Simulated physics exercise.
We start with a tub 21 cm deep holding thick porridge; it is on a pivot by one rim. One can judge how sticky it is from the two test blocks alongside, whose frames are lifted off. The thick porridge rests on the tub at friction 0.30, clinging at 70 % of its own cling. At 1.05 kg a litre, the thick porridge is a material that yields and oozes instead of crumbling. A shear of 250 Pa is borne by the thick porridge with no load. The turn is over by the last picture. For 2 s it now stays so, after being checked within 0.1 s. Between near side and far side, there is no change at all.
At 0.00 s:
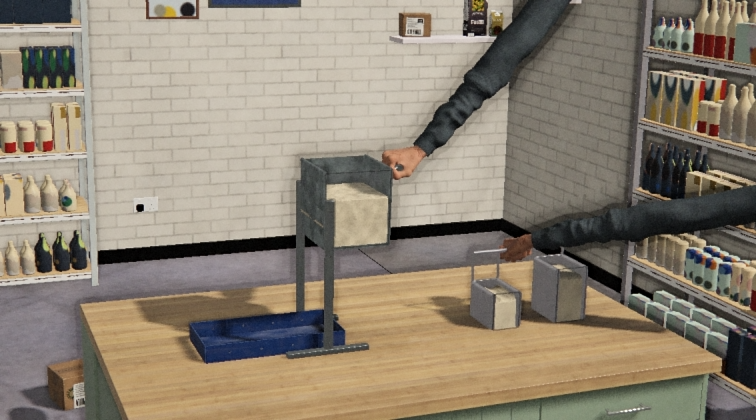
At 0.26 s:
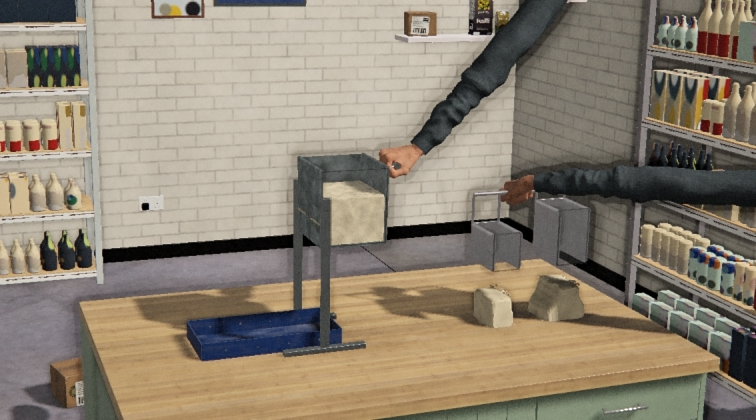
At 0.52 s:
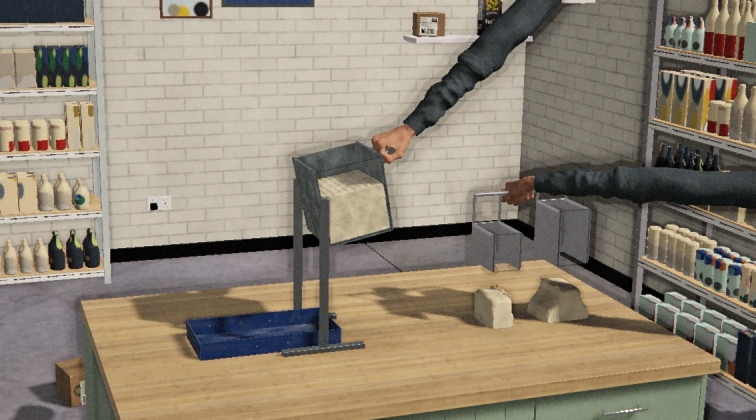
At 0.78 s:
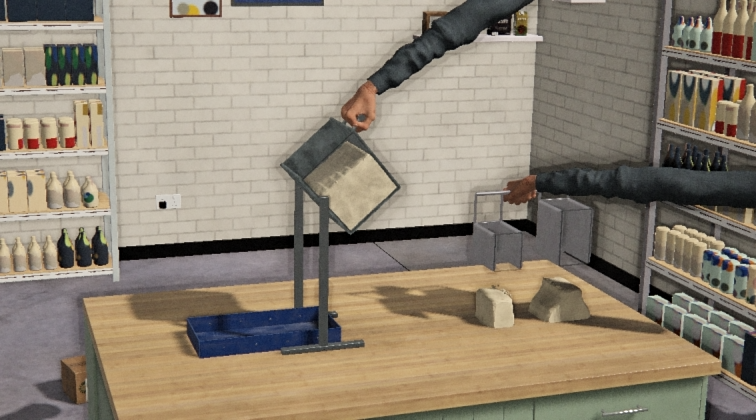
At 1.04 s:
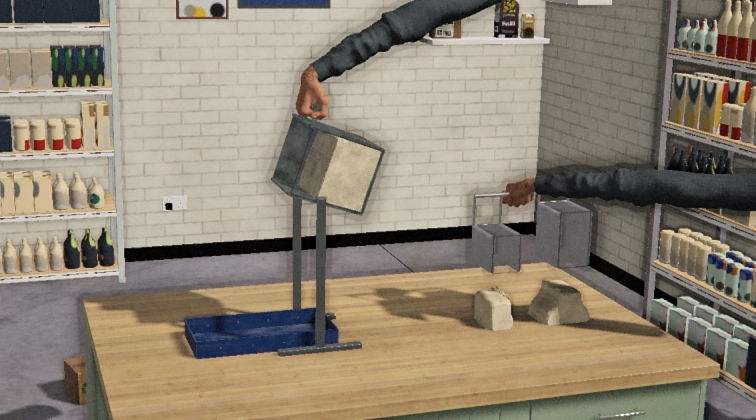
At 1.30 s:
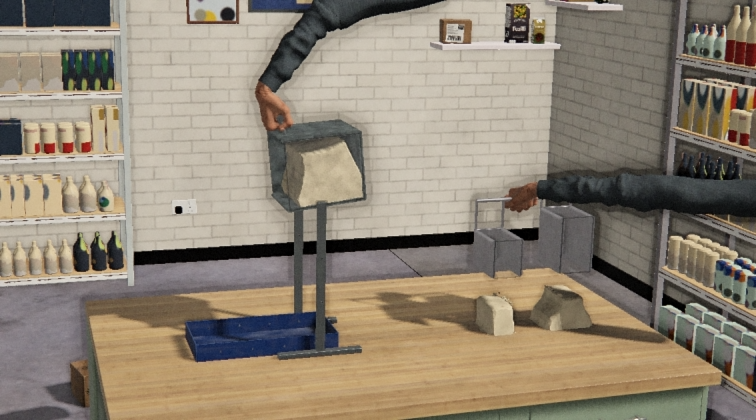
A hand lifted the metal casings off two pale blocks on a wooden counter, the right one slumping slightly, while another hand turned a raised tub of thick porridge leftward onto its side.
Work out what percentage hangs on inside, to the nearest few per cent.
Some 57 in every hundred.
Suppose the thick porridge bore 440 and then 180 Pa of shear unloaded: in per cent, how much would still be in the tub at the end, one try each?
Roughly 100 % followed by roughly 50 %.
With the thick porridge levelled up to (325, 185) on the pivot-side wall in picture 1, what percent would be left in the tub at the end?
Roughly 40 per cent would still be in the tub at the end.
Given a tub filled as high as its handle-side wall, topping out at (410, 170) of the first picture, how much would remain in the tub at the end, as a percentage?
40 %, roughly.
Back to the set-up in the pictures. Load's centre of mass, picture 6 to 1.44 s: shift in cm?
4 cm.
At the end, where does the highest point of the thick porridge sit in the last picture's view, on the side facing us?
Around (338, 176).
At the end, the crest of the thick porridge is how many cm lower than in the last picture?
About 9 cm.
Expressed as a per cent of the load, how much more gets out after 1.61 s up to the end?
Roughly 10 per cent of the load.
After 1.44 s, the tub is at 95 degrees and holds 93 %.
After 1.61 s, the tub is at 95 degrees and holds 67 %.
After 1.78 s, the tub is at 95 degrees and holds 59 %.
After 1.95 s, the tub is at 95 degrees and holds 57 %.
After 3.30 s, at the end, the tub is at 95 degrees and holds 57 %.
